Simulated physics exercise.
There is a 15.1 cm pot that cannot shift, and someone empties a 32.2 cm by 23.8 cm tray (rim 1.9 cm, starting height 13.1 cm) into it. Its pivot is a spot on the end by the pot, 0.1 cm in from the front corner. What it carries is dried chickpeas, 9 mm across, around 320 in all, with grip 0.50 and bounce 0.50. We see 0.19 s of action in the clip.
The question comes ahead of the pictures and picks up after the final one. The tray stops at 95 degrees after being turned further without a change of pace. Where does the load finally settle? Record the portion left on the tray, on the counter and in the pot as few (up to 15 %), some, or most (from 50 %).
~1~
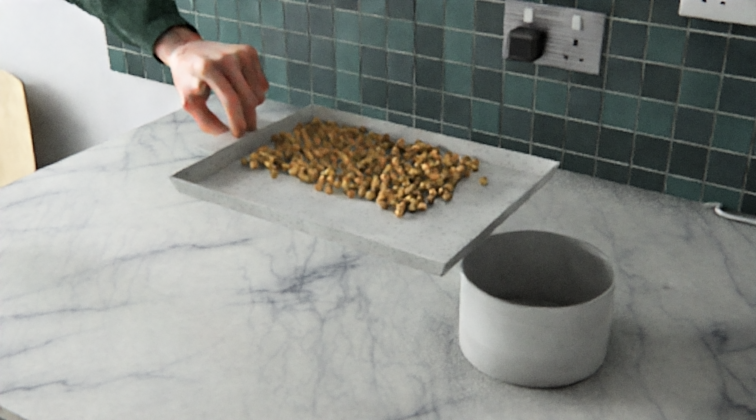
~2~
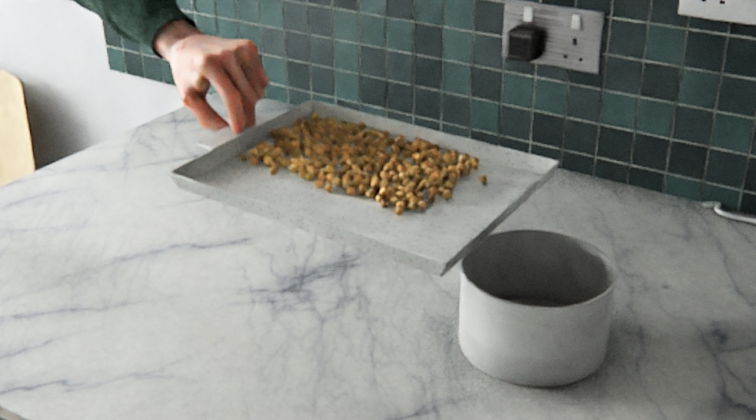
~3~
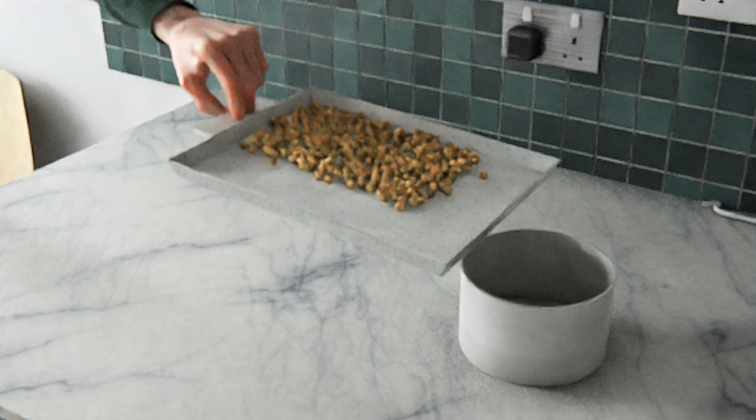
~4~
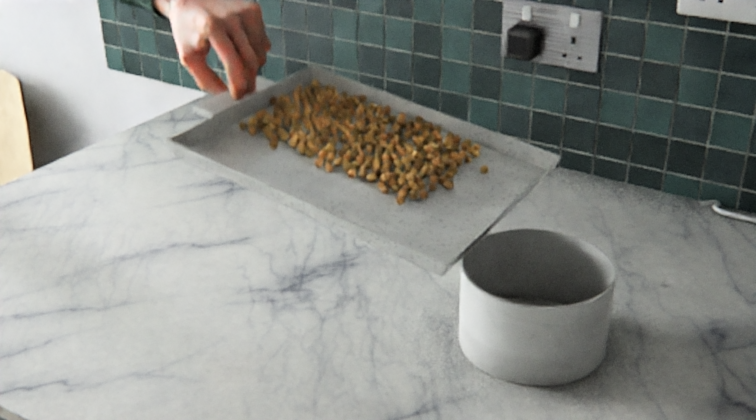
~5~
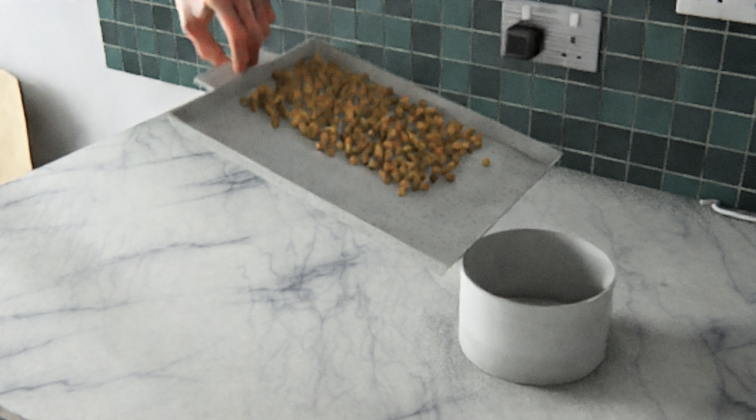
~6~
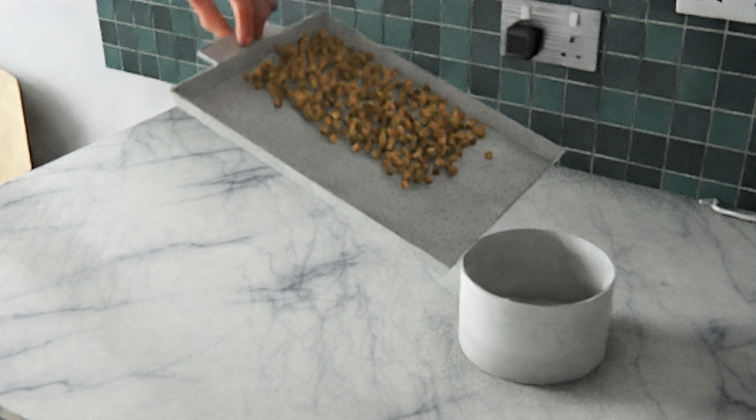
Result. Tray: Few; counter: Most; pot: Some.
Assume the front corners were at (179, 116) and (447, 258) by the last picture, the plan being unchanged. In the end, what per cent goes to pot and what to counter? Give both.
The pot gets 55 and the counter 45.
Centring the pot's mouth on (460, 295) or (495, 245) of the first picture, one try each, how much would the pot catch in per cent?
Spot one: Some 20 per cent; spot two: Some 0 per cent.
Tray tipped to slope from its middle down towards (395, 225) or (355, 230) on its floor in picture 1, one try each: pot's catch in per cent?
I'd put it at roughly 0 per cent for the first tilt and roughly 0 per cent for the second.
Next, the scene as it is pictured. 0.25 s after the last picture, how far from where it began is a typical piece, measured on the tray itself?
Displacement on the tray: Roughly 5 cm.
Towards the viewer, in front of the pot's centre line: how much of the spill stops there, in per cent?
Share: Some 80 %.
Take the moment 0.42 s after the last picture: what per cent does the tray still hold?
Roughly 80 per cent.
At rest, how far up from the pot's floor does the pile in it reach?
Around 2.0 cm above the floor.
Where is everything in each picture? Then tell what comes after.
Tray tilt 0 degrees, front corners at (178, 176) and (442, 258); middle of the pieces at (361, 164); pot at (538, 266), in the first picture.
Tray tilt 1 degrees, front corners at (177, 171) and (442, 258); middle of the pieces at (361, 161), in the second picture.
Tray tilt 4 degrees, front corners at (176, 159) and (443, 258), lowest corner right front; middle of the pieces at (361, 153), in the third picture.
Tray tilt 8 degrees, front corners at (175, 140) and (445, 258), lowest corner right front; middle of the pieces at (361, 140), in the fourth picture.
Tray tilt 13 degrees, front corners at (176, 114) and (446, 259), lowest corner right front; middle of the pieces at (364, 123), in the fifth picture.
Tray tilt 19 degrees, front corners at (179, 90) and (448, 260), lowest corner right front; middle of the pieces at (368, 107); pot at (538, 264), in the sixth picture.
Then, 0.25 s after the last picture, tilt 57 degrees; the tray holds 100 %, the pot 0 %.
Then, 0.42 s after the last picture, tilt 82 degrees; the tray holds 80 %, the pot 0 %.
Then, 0.71 s after the last picture, tilt 95 degrees; the tray holds 0 %, the pot 40 %.
In the end, tray 0 %, counter 60 %, pot 40 %.
